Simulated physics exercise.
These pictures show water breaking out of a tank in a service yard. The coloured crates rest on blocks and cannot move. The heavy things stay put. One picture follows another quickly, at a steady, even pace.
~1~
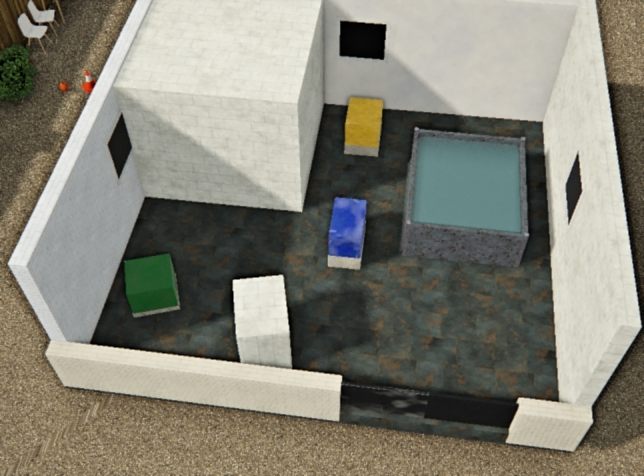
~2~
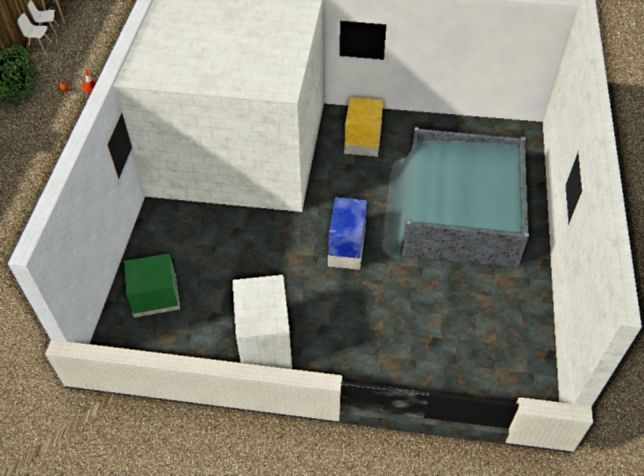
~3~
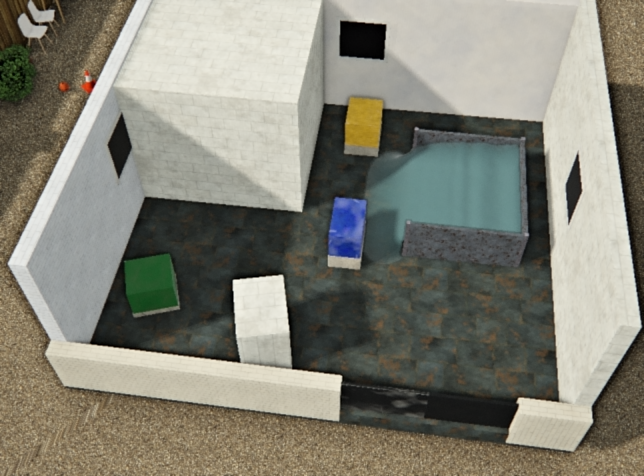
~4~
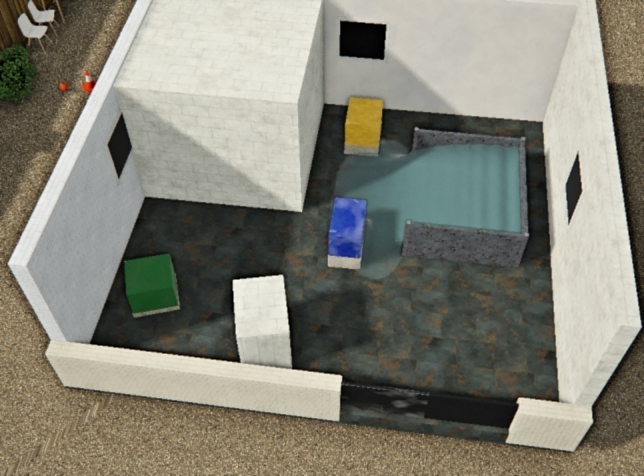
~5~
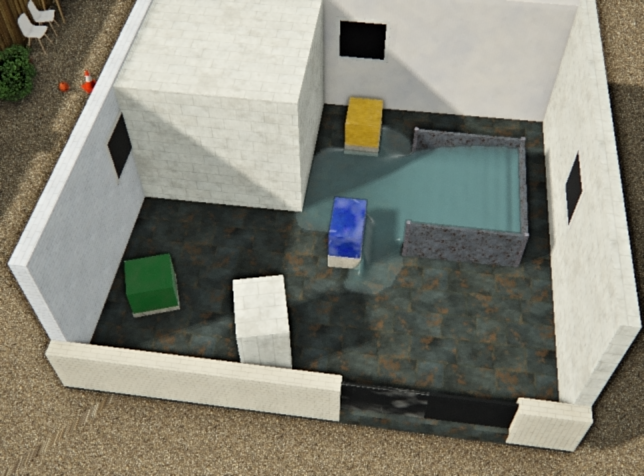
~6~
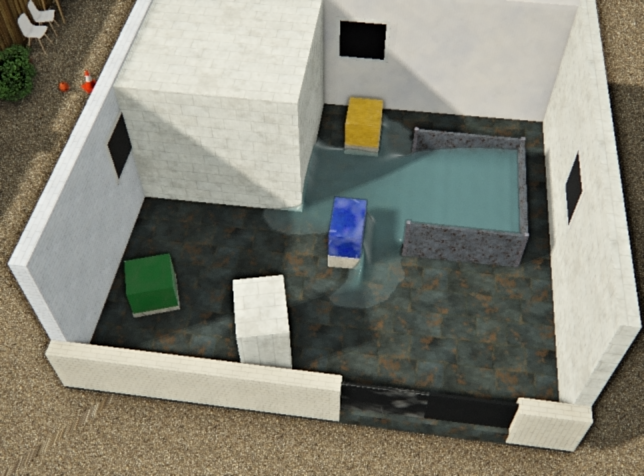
In a walled service yard, water broke out of the left side of a gray tank, spread across the dark floor to the blue block, then flowed around it toward the big white block.
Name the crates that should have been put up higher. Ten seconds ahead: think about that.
In the end the green crate will be left wet, the blue crate will be left wet, the yellow crate will be left wet.
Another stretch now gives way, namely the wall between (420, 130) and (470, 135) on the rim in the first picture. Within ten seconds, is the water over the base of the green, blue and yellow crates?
Green is reached; blue is not reached; yellow is reached.
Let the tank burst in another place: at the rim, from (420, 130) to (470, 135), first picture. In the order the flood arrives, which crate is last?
That would be the one in green.
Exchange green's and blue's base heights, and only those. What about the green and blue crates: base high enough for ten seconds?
Green stays out of it; blue gets flooded.
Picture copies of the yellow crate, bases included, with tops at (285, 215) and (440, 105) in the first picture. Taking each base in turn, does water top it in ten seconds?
Taking them in order, the first is flooded and the second is flooded.
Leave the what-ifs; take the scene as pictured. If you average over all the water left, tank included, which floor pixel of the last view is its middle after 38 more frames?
Somewhere around (372, 239) in the last view.
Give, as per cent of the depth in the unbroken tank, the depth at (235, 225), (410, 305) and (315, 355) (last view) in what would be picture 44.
In turn 4, 2 and 12 in a hundred.
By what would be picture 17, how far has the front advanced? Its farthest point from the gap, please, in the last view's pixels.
Close to (107, 300).
A moment on, water covers 40 % of the floor; the green crate not reached, the blue crate water round its plinth, the yellow crate water round its plinth.
Next, water covers 65 % of the floor; the green crate water round its plinth, the blue crate water round its plinth, the yellow crate water round its plinth.
Then, water covers 80 % of the floor; the green crate water round its plinth, the blue crate water round its plinth, the yellow crate water round its plinth.
Later, water covers 95 % of the floor; the green crate water round its plinth, the blue crate water round its plinth, the yellow crate water round its plinth.
In the end, water covers 100 % of the floor; the green crate was topped, the blue crate was topped, the yellow crate was topped.
